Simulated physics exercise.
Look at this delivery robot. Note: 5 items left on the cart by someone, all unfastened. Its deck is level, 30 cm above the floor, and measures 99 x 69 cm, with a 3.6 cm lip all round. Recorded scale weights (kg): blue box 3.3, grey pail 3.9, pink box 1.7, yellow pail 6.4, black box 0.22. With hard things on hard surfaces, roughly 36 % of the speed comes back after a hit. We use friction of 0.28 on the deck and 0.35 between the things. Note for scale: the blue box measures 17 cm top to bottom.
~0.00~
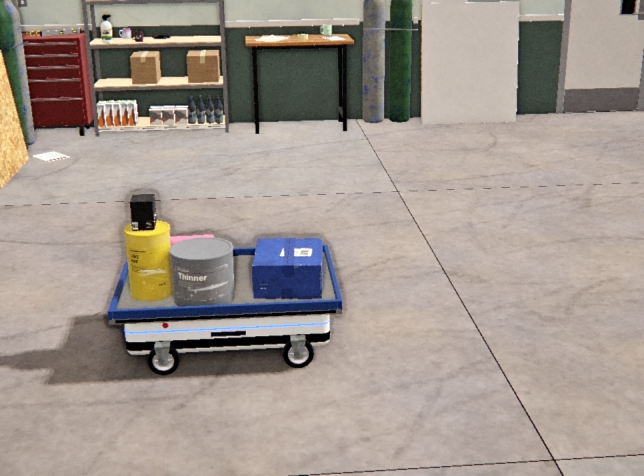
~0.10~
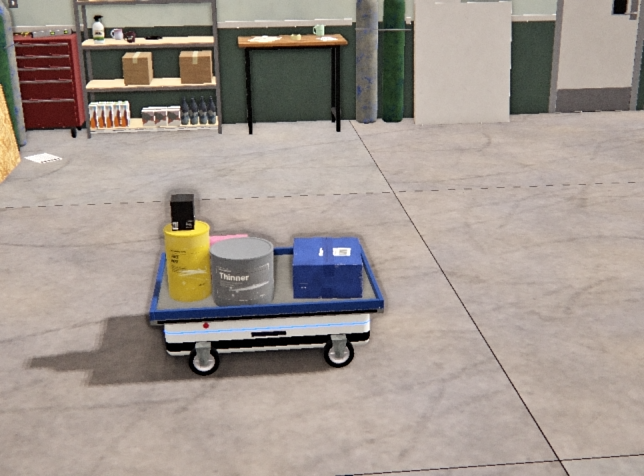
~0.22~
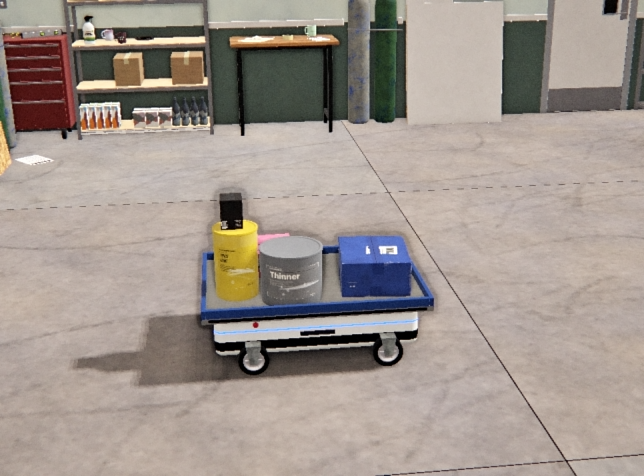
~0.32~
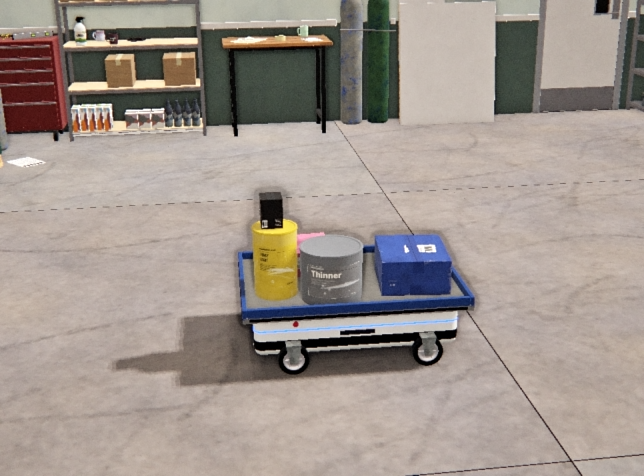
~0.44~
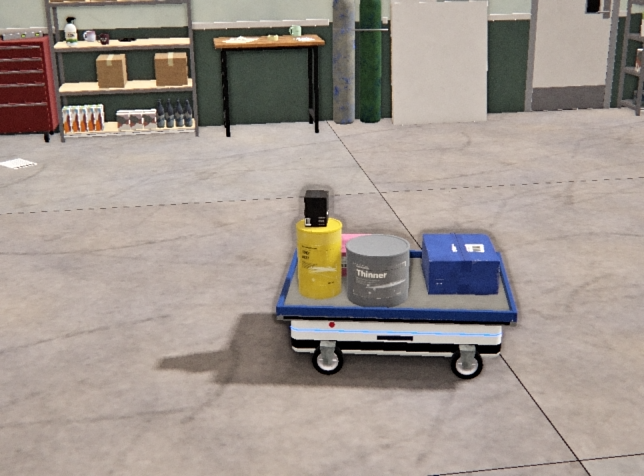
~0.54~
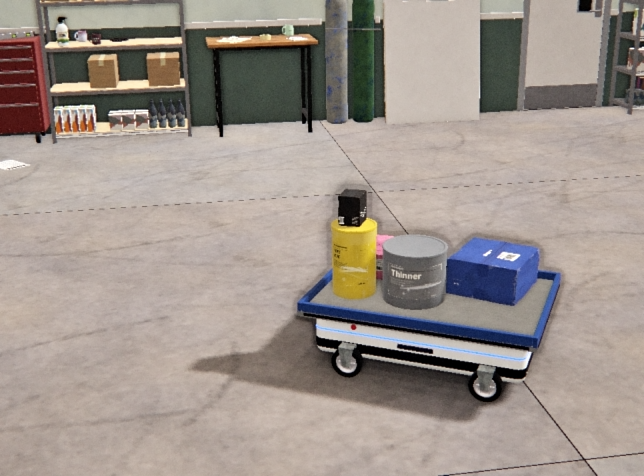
A low wheeled cart carrying a yellow pail with a black box on top, a grey pail, a blue box and a pink item rolls rightward across a concrete workshop floor. It then turns, its right end swinging toward the viewer, while the blue box shifts slightly on the deck.
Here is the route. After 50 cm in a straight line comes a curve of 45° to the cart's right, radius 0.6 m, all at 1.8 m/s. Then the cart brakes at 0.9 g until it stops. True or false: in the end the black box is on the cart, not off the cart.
True.
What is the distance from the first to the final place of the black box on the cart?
Roughly 60 cm.
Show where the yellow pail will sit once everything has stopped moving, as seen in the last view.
It settles somewhere near (493, 280).
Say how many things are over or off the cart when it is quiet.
I count 1.
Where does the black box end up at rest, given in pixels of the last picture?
Near (576, 267).
By 0.64 s, 115 cm covered, turned 43°; black box 5 cm from its spot near (388, 209); blue box 16 cm from its spot; grey pail 10 cm from its spot.
By 0.84 s, 143 cm covered, turned 45°; black box 11 cm from its spot near (459, 218); grey pail 8 cm from its spot; yellow pail 7 cm from its spot.
By 1.04 s, 145 cm covered, turned 45°, stopped; black box 25 cm from its spot near (509, 227); pink box 24 cm from its spot; yellow pail 18 cm from its spot.
By 1.34 s, 145 cm covered, turned 45°, stopped; black box on its side near (559, 271); pink box 24 cm from its spot; yellow pail 19 cm from its spot.
When it is over (2.2 s), lying over on the cart, black box; not toppled but over 10 cm from the start, grey pail, pink box and yellow pail; the last one within 10 cm of the start. In the last view, black box near (576, 267).
